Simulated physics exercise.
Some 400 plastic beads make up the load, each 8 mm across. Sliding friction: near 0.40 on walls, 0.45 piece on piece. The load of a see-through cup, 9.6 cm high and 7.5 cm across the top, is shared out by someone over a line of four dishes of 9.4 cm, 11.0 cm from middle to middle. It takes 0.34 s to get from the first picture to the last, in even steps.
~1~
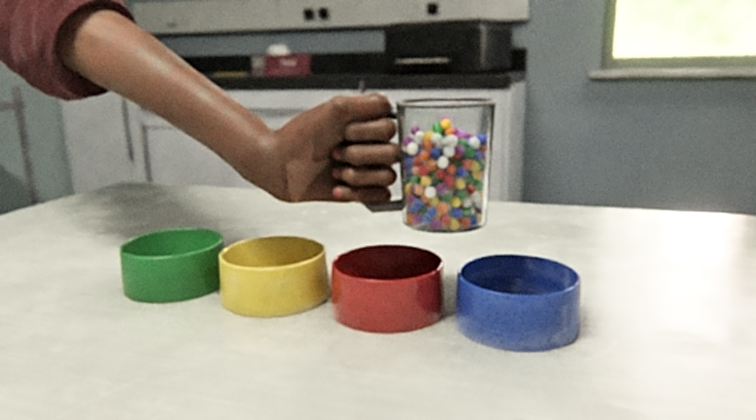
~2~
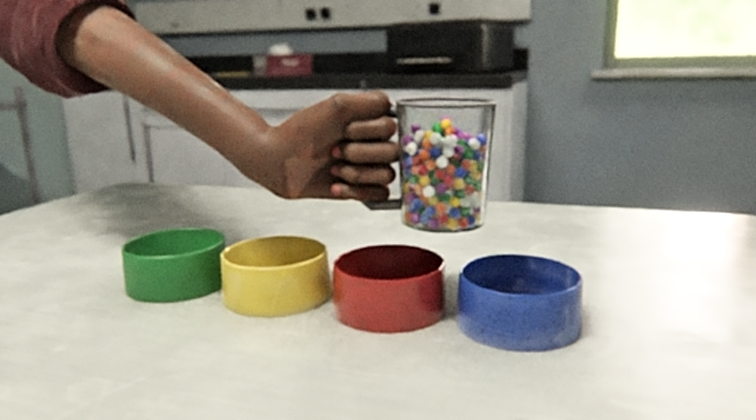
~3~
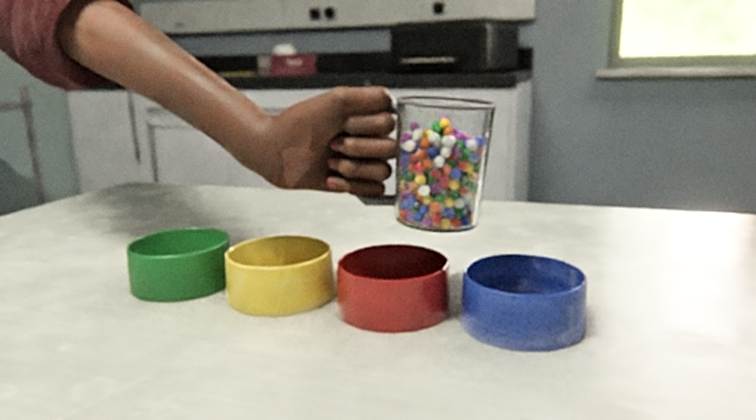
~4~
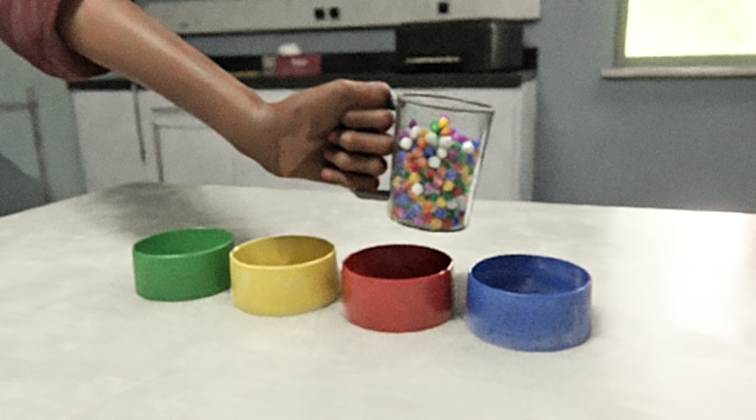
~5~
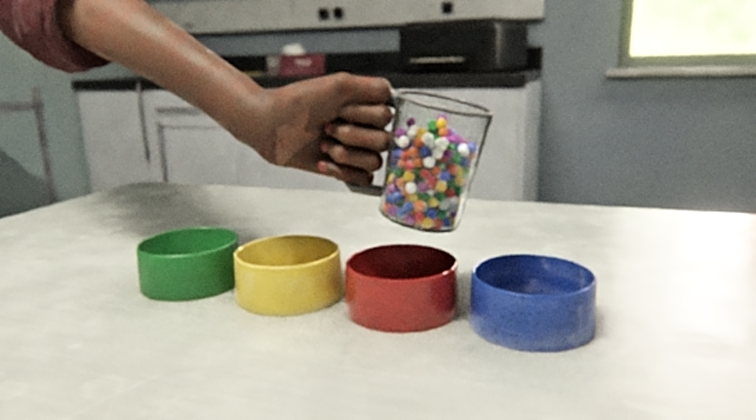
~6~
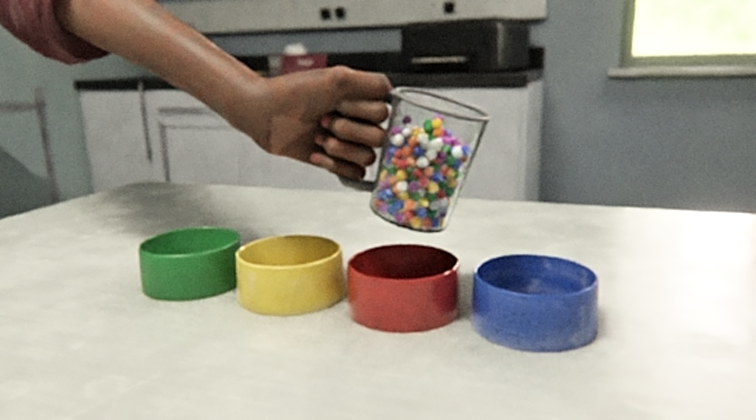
A hand holding a clear cup of multicoloured beads by its handle gradually tilts it to the right while drifting slightly left, above a row of green, yellow, red and blue dishes on a pale table.
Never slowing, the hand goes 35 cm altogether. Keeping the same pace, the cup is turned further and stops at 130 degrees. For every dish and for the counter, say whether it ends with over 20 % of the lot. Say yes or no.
Red dish: No, blue dish: No, green dish: No, yellow dish: Yes, counter: No.
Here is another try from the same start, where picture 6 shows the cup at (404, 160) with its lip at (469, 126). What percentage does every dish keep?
The red dish keeps 0, the blue one 0, the green one 20 and the yellow one 60.
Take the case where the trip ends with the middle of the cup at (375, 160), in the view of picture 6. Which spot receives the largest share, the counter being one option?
The largest share goes to red.
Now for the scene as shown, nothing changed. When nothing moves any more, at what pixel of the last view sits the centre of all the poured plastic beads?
Roughly pixel (294, 273).
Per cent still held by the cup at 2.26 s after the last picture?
I'd put it at roughly 0 per cent.
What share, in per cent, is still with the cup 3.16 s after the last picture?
0 %.
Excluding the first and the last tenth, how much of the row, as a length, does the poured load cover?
Spread: Around 7 cm.
Then, 1.35 s after the last picture, tilt 104 degrees; cup holds 85 %, yellow 5 %.
Then, 2.26 s after the last picture, tilt 130 degrees; cup holds 0 %, yellow 85 %.
Then, 3.16 s after the last picture, tilt 130 degrees; cup holds 0 %, yellow 85 %.
In the end, red 0 %, blue 0 %, green 0 %, yellow 85 %, counter 10 %.
